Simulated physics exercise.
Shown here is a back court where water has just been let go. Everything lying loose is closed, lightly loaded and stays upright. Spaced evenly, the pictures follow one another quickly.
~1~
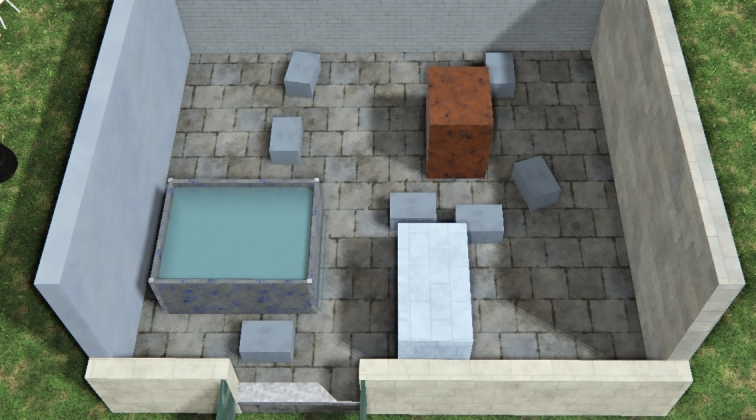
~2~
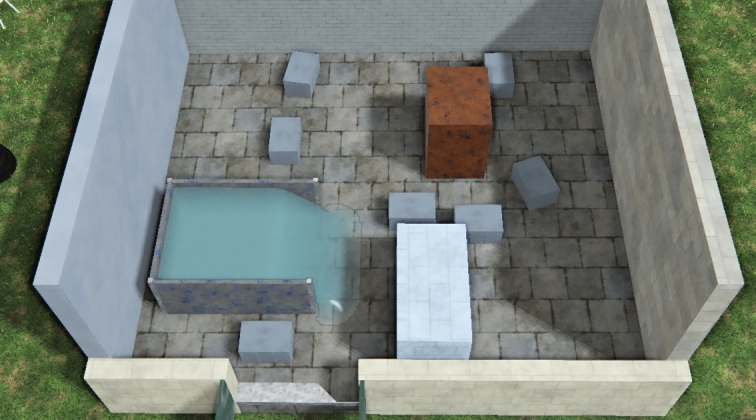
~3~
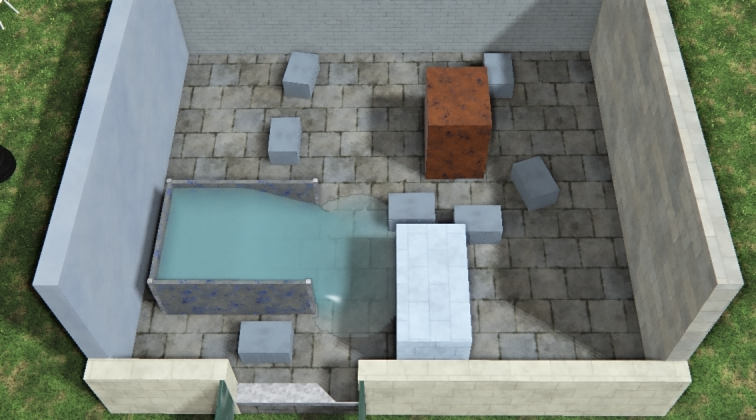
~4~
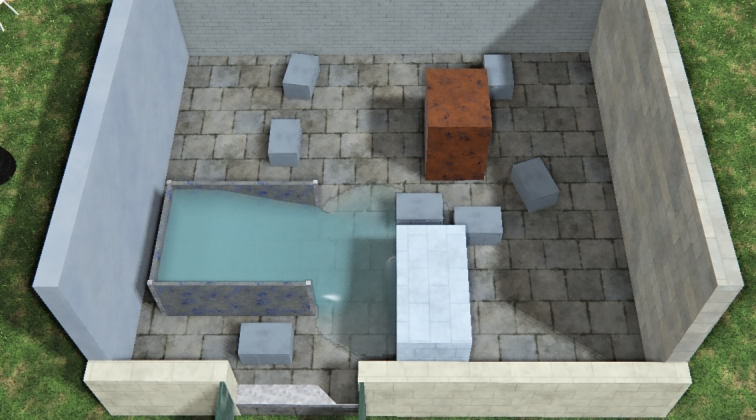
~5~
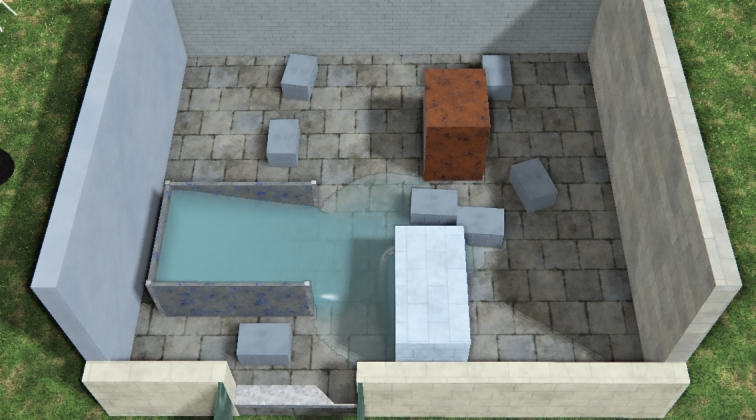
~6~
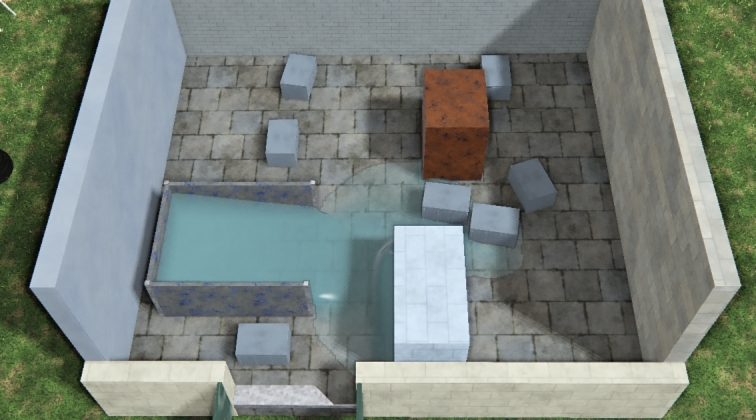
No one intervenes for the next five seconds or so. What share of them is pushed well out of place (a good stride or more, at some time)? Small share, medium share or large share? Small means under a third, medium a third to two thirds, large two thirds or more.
A large share.
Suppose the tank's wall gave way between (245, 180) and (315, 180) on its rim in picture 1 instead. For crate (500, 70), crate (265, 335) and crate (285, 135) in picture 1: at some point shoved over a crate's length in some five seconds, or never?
Lab note - in sequence: Travelled far enough; did not travel far; travelled far enough.
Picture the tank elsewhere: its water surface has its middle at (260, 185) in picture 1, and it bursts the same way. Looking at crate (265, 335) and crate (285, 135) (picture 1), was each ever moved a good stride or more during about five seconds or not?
Well, one by one: Travelled less, then travelled less.
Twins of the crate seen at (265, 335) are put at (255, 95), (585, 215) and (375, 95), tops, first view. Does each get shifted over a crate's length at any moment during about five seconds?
Twin one: Barely shifts; twin two: Slides well clear; twin three: Slides well clear.
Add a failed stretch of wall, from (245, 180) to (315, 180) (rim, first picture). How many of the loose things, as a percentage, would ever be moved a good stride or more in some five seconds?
Roughly 30 in a hundred.
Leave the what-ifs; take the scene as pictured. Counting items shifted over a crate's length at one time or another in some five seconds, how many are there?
The count is 6.
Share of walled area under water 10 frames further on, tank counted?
Close to 55 per cent, tank included.
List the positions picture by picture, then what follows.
The first frame shows a crate at (413, 205), on the bottom; a crate at (480, 218), on the bottom; 0 of 7 have shifted.
The second frame shows a crate at (412, 205), on the bottom; a crate at (479, 218), on the bottom; 0 of 7 have shifted.
The third frame shows a crate at (412, 205), on the bottom; a crate at (478, 218) rests on the ground; 0 of 7 have shifted.
The fourth frame shows a crate at (420, 206), on the bottom, close to its start; a crate at (478, 219), on the bottom; 1 of 7 have shifted.
The fifth frame shows a crate at (434, 202), on the bottom, a stride from its start; a crate at (481, 220) rests on the ground, close to its start; 1 of 7 have shifted.
The sixth frame shows a crate at (447, 197), on the bottom, a stride from its start; a crate at (495, 218), on the bottom, close to its start; 2 of 7 have shifted.
A moment on, 2 of 7 are well off their spots; 1 afloat.
Next, 3 of 7 are well off their spots; 3 afloat.
Later, 4 of 7 are well off their spots; 3 afloat.
In the end, 6 of 7 are well off their spots, and 6 have been at some point; 5 afloat.
